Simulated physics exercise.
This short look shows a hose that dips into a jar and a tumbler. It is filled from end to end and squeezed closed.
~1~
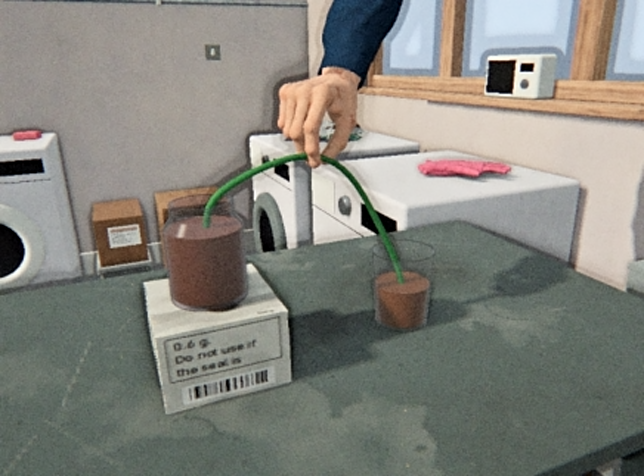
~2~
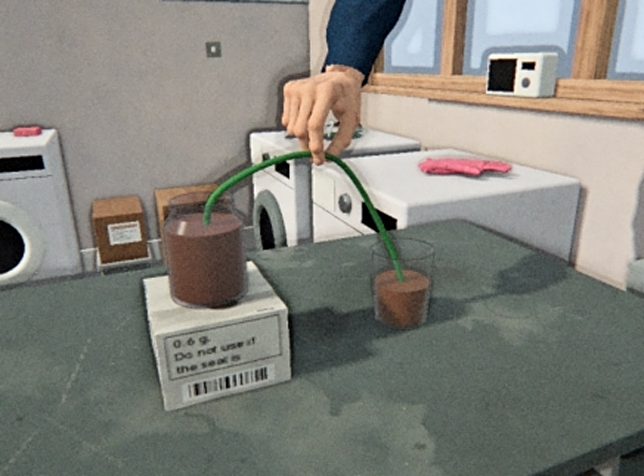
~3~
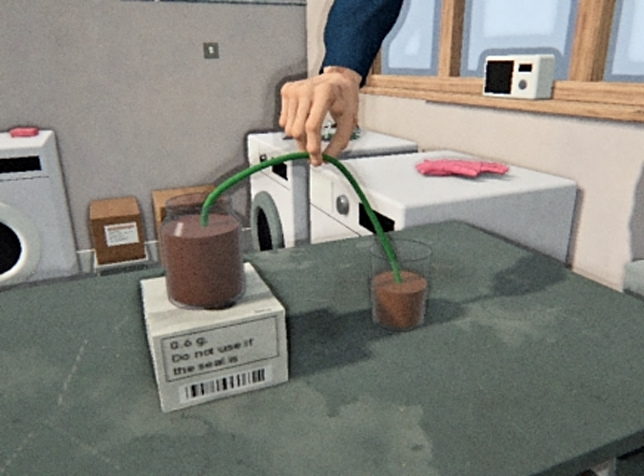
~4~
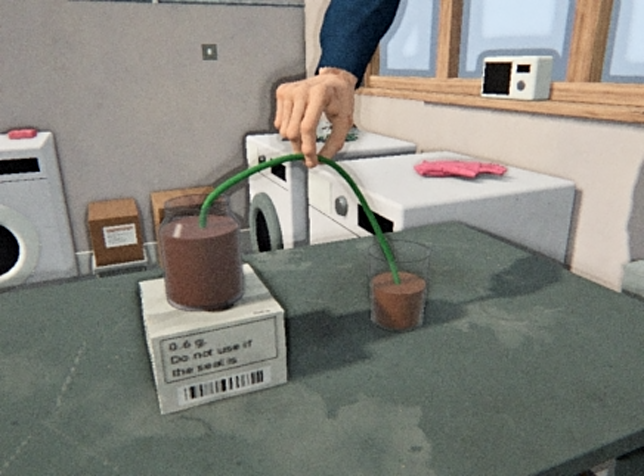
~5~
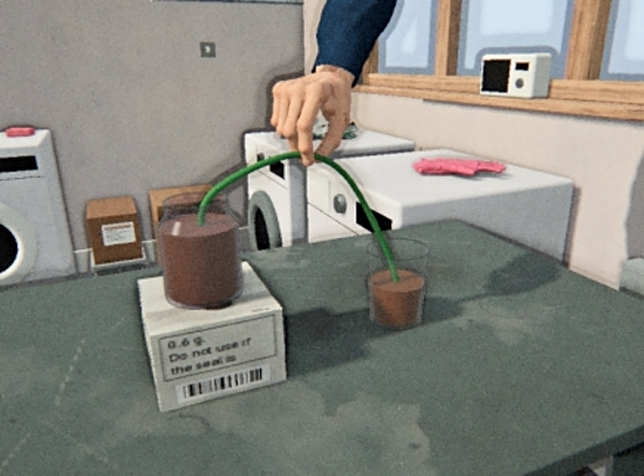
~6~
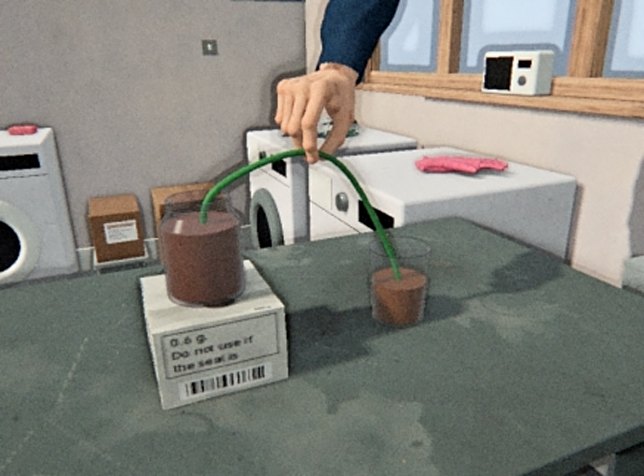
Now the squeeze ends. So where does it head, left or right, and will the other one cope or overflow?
Cocoa goes - heads right, receiving - overflows.
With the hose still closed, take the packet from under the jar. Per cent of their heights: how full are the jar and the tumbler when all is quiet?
Roughly 60 percent and 65 percent.
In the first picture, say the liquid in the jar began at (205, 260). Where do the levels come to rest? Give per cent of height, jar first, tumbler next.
The first settles near 10 per cent, the second near 75 per cent.
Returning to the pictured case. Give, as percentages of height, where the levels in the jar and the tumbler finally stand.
They end up at about 10 and 100 percent of their heights.
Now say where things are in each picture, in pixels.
Nothing flows; jar (205, 247) about three quarters full, up on the packet; tumbler (402, 284) about half full, on the top itself, in the first frame.
Fingers on the hose; jar about three quarters full, surface at (204, 225); tumbler about half full, surface at (402, 281), in the second frame.
Still shut; jar (203, 245) about three quarters full; tumbler (399, 284) about half full, in the third frame.
The hose is pinched; jar about three quarters full, surface at (200, 228); tumbler about half full, surface at (398, 283), in the fourth frame.
Nothing flows; jar (200, 245) about three quarters full, up on the packet; tumbler (396, 282) about half full, on the top itself, in the fifth frame.
Fingers on the hose; jar about three quarters full, surface at (200, 224); tumbler about half full, surface at (399, 279), in the sixth frame.
Next, the jar is about half full; the tumbler is about three quarters full.
After that, the jar is about a quarter full; the tumbler is full to the brim; the lower one has run over.
Finally, the jar is nearly empty; the tumbler is full to the brim; the lower one has run over.
